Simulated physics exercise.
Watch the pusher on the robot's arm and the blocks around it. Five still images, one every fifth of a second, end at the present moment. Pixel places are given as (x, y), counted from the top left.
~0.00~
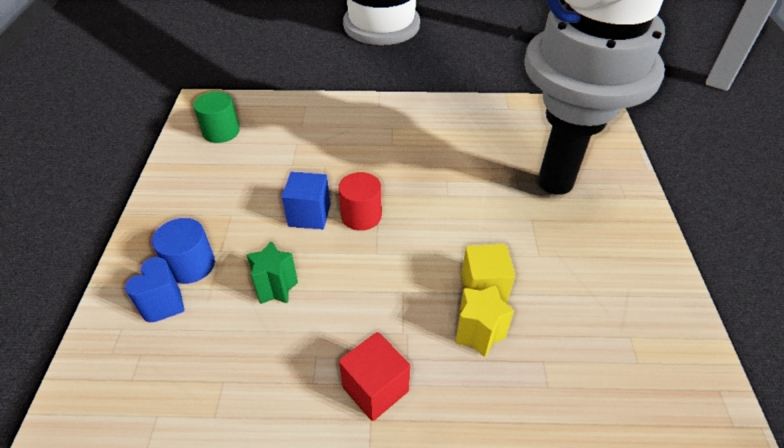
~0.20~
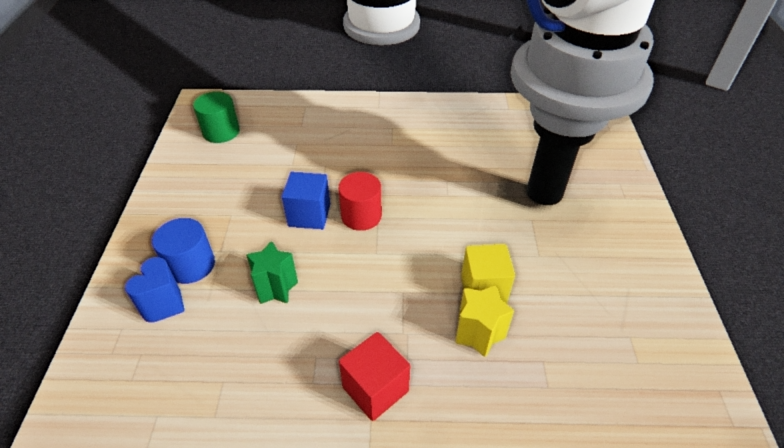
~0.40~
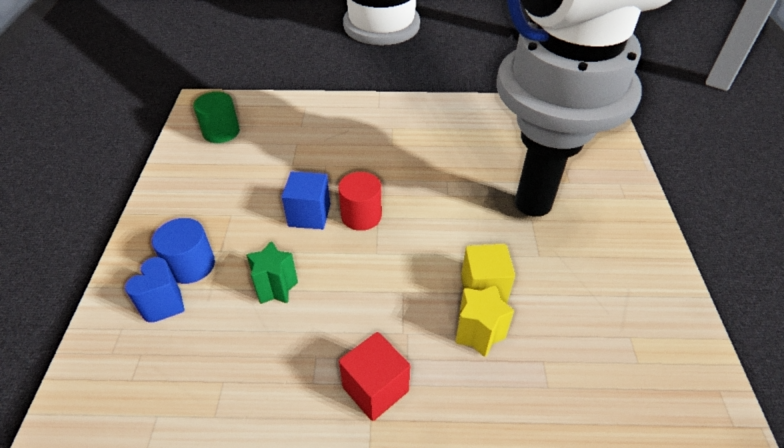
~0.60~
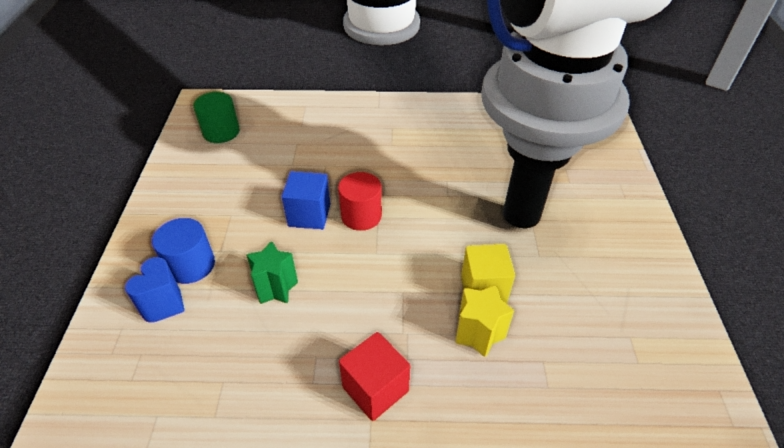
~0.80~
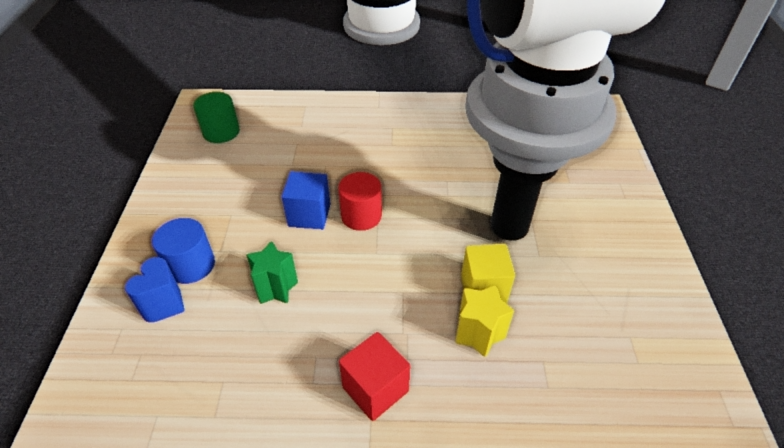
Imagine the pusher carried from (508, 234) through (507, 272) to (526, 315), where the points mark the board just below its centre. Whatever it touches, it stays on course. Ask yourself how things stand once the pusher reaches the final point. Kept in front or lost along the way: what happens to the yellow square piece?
Lost on the way.
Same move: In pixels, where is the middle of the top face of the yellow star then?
It comes to (469, 325).
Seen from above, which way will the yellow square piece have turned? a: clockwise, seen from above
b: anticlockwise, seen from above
Letter a.
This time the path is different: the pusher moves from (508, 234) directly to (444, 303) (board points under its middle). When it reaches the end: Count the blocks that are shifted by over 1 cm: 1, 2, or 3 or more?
In total, two blocks get moved by over 1 cm.
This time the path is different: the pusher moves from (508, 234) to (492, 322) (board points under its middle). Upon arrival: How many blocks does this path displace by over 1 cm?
2.
On the path given first. Halfway along, pusher (510, 265); yellow star (483, 311); yellow square piece (486, 271), turned 20° clockwise.
At the end, pusher (529, 308); yellow star (469, 325), turned 25° anticlockwise; yellow square piece (487, 285), turned 80° clockwise.
